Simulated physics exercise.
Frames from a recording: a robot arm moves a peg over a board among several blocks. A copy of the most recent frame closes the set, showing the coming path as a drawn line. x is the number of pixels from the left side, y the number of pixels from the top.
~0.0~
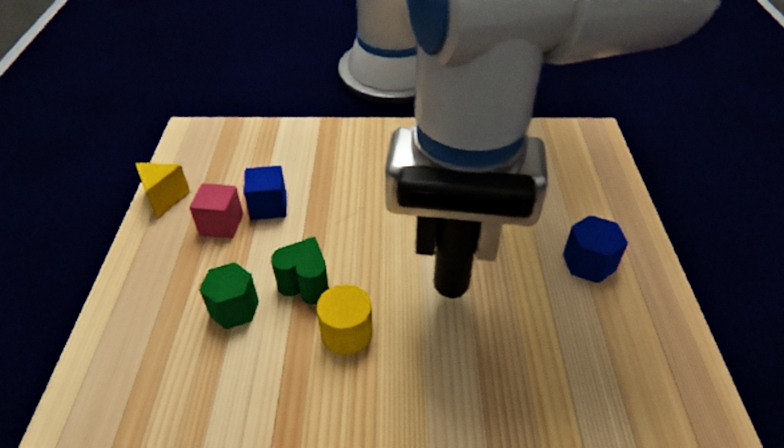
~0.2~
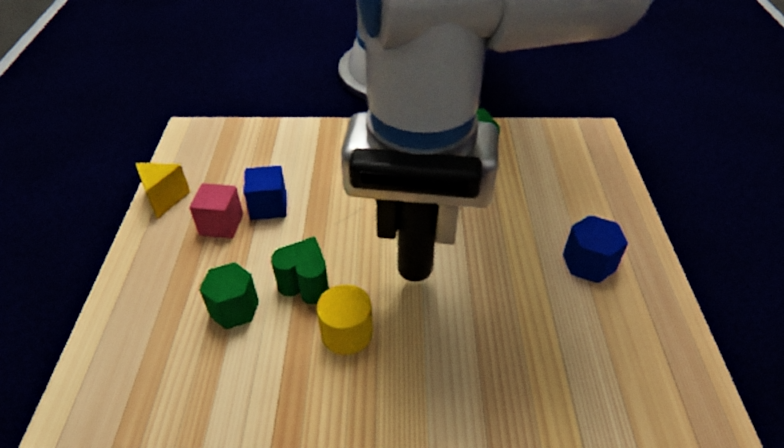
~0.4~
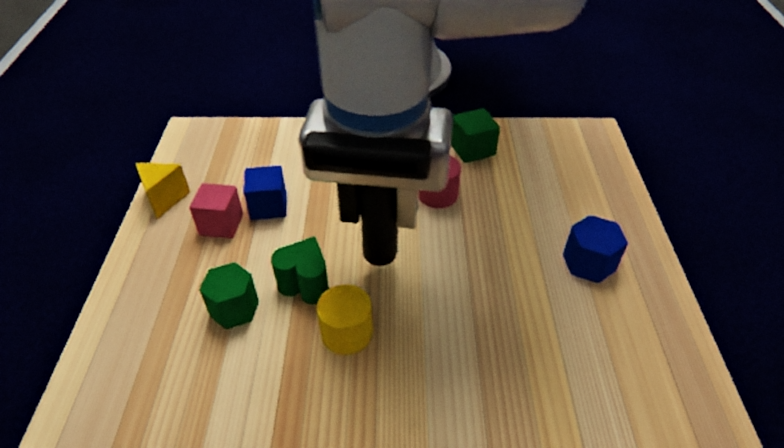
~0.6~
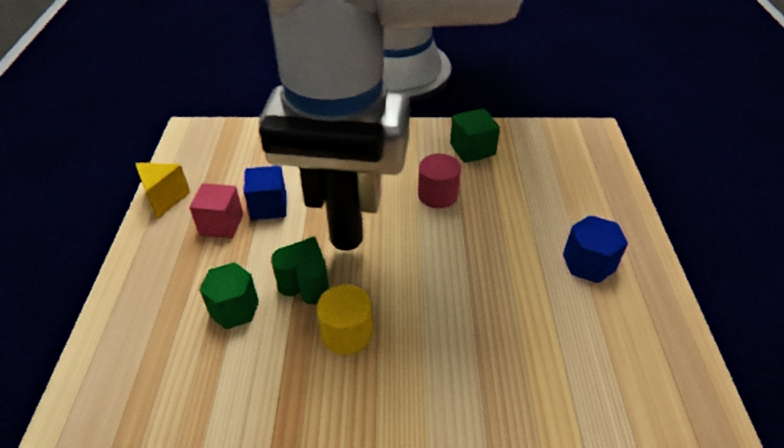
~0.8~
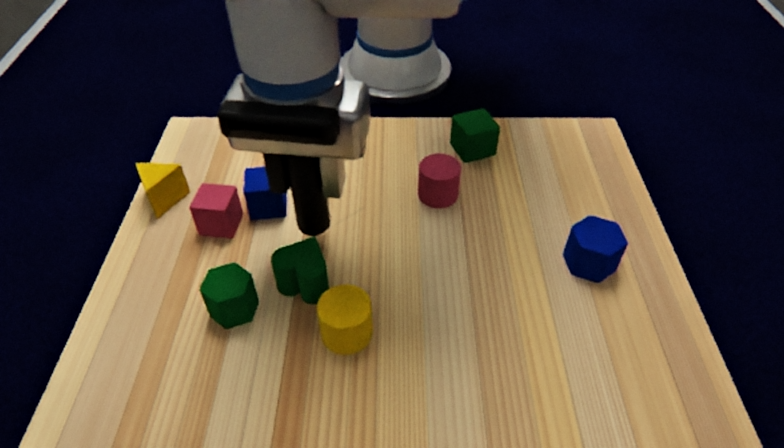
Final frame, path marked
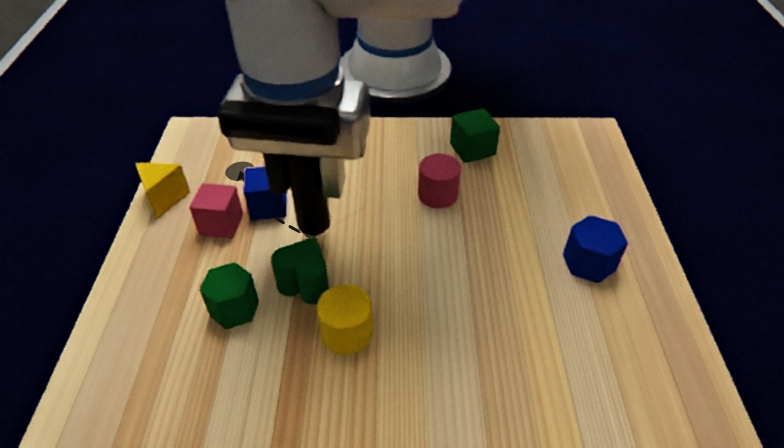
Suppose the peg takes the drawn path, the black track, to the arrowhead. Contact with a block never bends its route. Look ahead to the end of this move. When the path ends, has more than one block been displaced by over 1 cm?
No, that is not what happens.
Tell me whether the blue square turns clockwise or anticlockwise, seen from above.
It turns counter-clockwise.
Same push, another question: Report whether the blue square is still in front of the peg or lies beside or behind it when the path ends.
The blue square stays in front.
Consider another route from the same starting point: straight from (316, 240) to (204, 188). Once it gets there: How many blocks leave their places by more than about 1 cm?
Two blocks shift.
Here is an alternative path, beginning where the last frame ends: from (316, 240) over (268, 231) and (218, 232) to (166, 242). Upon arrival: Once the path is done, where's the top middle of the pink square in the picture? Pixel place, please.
The centre of its top face lies at (156, 190).
Path on the board, from (316, 240) through (280, 221) and (254, 197) to (240, 171).
On the path given first. One third of the way, peg at (276, 206); blue square at (260, 172), turned 15° anticlockwise.
Two thirds of the way, peg at (251, 183); blue square at (238, 149).
At the end, peg at (237, 157); pink square in place; blue square at (221, 127), turned 20° anticlockwise.
